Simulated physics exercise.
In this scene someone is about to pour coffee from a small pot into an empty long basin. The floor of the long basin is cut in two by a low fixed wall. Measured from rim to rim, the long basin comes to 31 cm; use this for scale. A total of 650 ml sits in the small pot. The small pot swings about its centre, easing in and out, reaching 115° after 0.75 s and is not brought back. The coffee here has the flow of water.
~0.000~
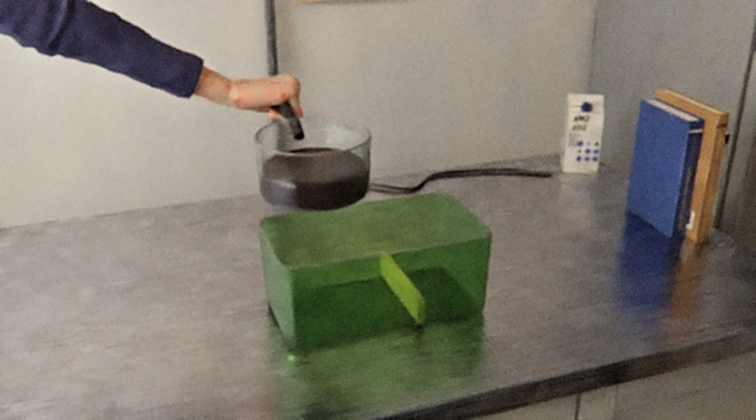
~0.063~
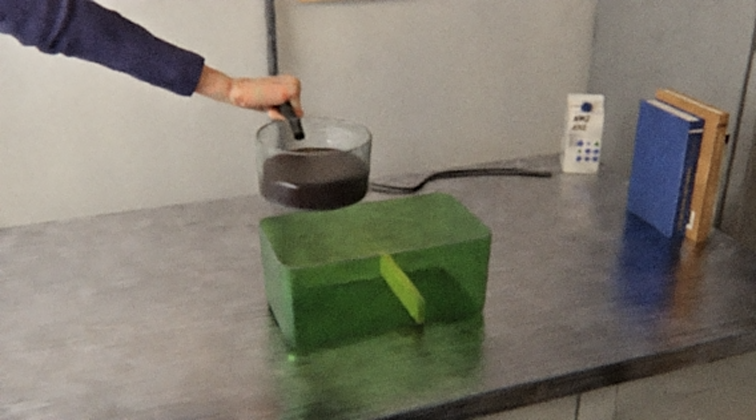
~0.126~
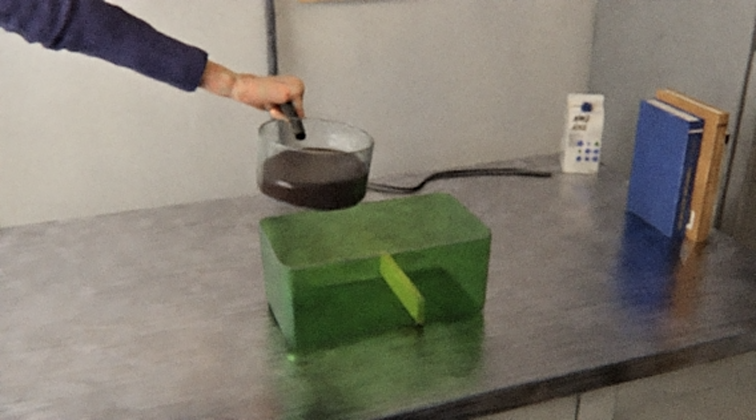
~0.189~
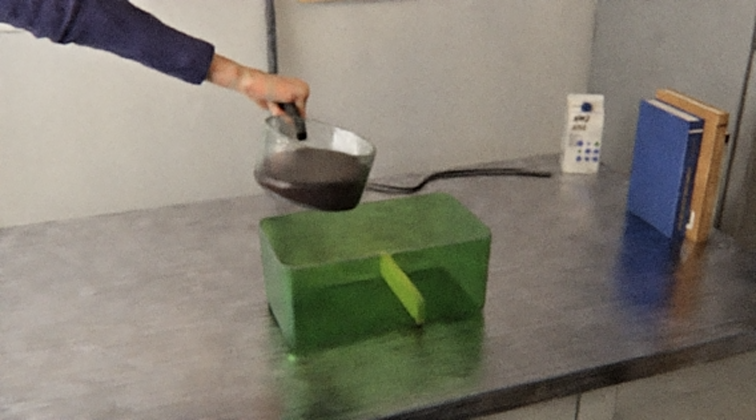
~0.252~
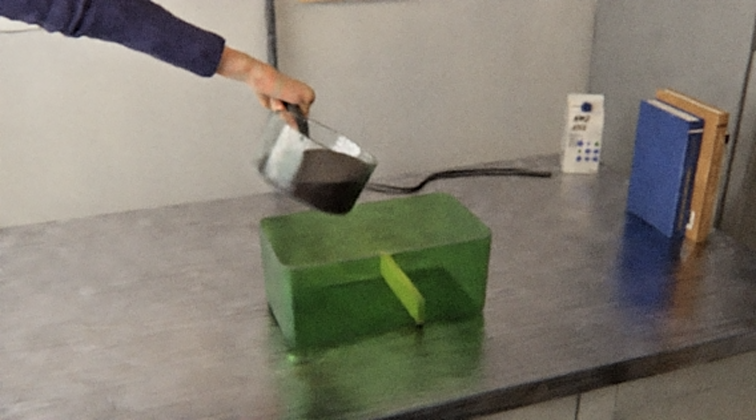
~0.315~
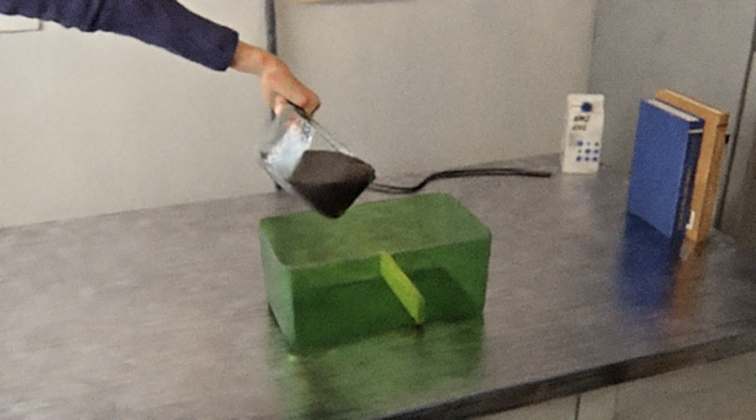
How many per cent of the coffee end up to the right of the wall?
About 21 per cent.
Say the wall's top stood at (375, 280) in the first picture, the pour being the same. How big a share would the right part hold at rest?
Estimate: About 60 percent.
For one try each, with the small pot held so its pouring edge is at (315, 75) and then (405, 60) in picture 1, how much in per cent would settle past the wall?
In order, 15 and 70 per cent.
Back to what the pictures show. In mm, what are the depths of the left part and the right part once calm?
About 16 mm left, about 8 mm right.
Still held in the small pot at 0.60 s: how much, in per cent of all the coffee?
Still held: Roughly 26 % of the total.
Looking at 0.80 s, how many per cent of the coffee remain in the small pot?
Remaining share: Approx. 4 %.
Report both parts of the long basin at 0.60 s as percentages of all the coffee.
Left: Around 42. Right: Around 14.
By 0.60 s the tilt is 103° and 26 per cent is still to pour, 41 is left of the wall and 14 right of it.
By 0.80 s the tilt is 115° and 4 per cent is still to pour, 73 is left of the wall and 18 right of it.
By 1.02 s the tilt is 115° and 0 per cent is still to pour, 77 is left of the wall and 21 right of it.
By 1.25 s the tilt is 115° and 0 per cent is still to pour, 77 is left of the wall and 21 right of it.
At rest 77 per cent lies left of the wall, 21 right of it and 2 outside.
